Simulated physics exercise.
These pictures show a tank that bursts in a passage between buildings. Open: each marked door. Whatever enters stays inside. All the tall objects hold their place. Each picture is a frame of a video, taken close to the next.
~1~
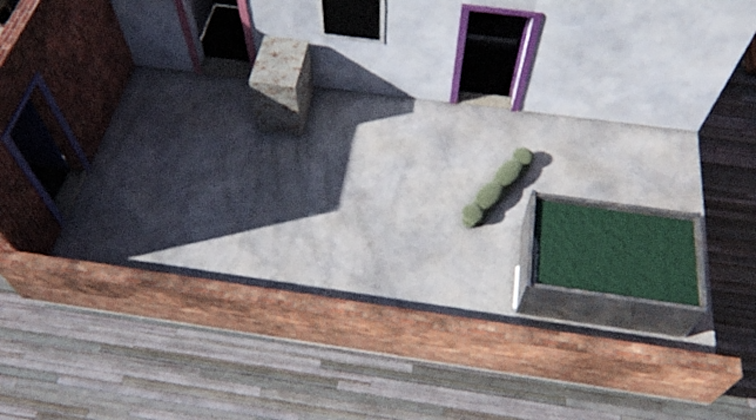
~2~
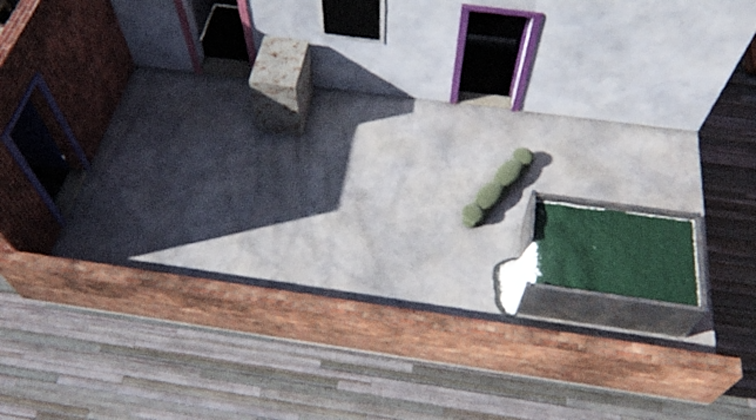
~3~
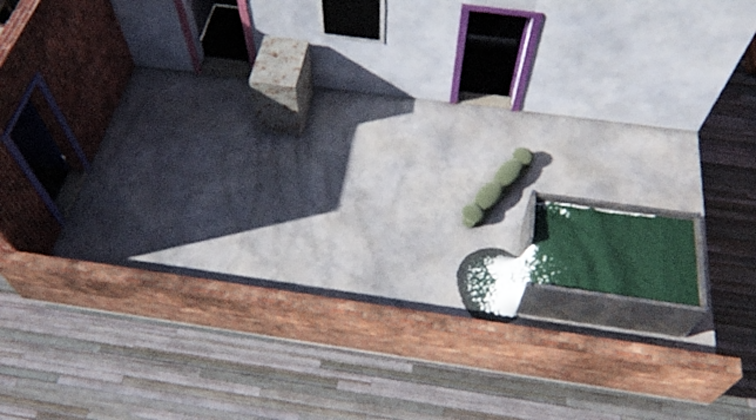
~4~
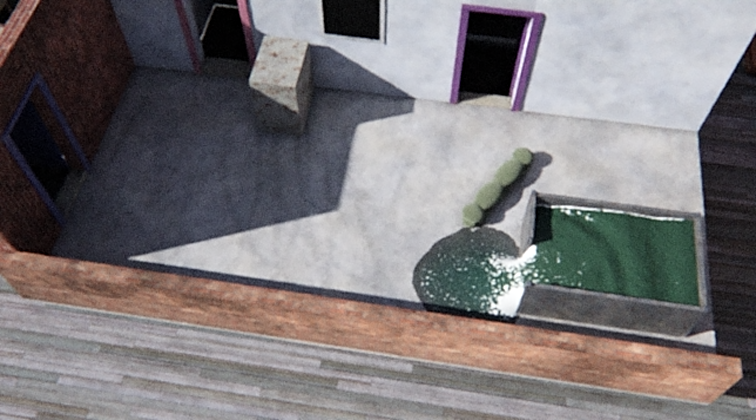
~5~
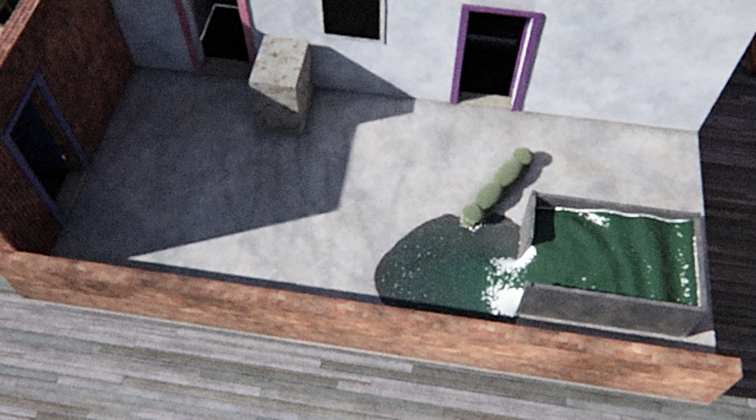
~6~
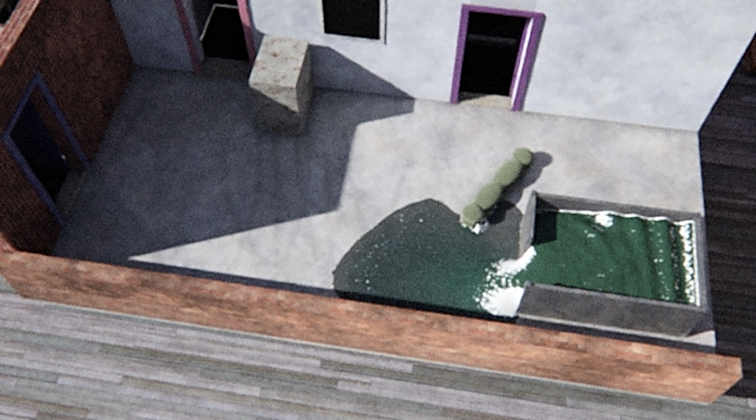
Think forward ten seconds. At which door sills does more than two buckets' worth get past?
In order: The pink door is going to stay within two buckets; the blue door is going to be swamped; the purple door is going to stay within two buckets.
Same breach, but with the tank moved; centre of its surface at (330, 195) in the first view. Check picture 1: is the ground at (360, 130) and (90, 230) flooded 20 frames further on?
Bone-dry, soaked.
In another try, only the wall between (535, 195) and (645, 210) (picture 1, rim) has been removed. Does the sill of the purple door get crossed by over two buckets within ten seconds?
In short: The purple one lets more in.
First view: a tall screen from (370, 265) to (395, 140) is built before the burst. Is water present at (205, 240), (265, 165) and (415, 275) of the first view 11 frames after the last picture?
Submerged, untouched, submerged.
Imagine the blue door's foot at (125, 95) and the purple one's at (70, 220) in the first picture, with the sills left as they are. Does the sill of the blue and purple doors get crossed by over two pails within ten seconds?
Result - blue crosses the line, purple crosses the line.
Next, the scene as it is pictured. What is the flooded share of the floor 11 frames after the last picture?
Around 50 percent.
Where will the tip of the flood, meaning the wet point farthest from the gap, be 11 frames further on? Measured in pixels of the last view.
Near (41, 278).
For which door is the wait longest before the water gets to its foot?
That would be the purple one.
A moment on, water covers 30 % of the floor; the pink door not reached, the blue door not reached, the purple door not reached.
Next, water covers 50 % of the floor; the pink door not reached, the blue door not reached, the purple door not reached.
Then, water covers 60 % of the floor; the pink door not reached, the blue door over two buckets in, the purple door not reached.
Later, water covers 65 % of the floor; the pink door wet at the sill, nothing in, the blue door far over two buckets in, the purple door wet at the sill, nothing in.
In the end, water covers 75 % of the floor; the pink door wet at the sill, nothing in, the blue door far over two buckets in, the purple door wet at the sill, nothing in.
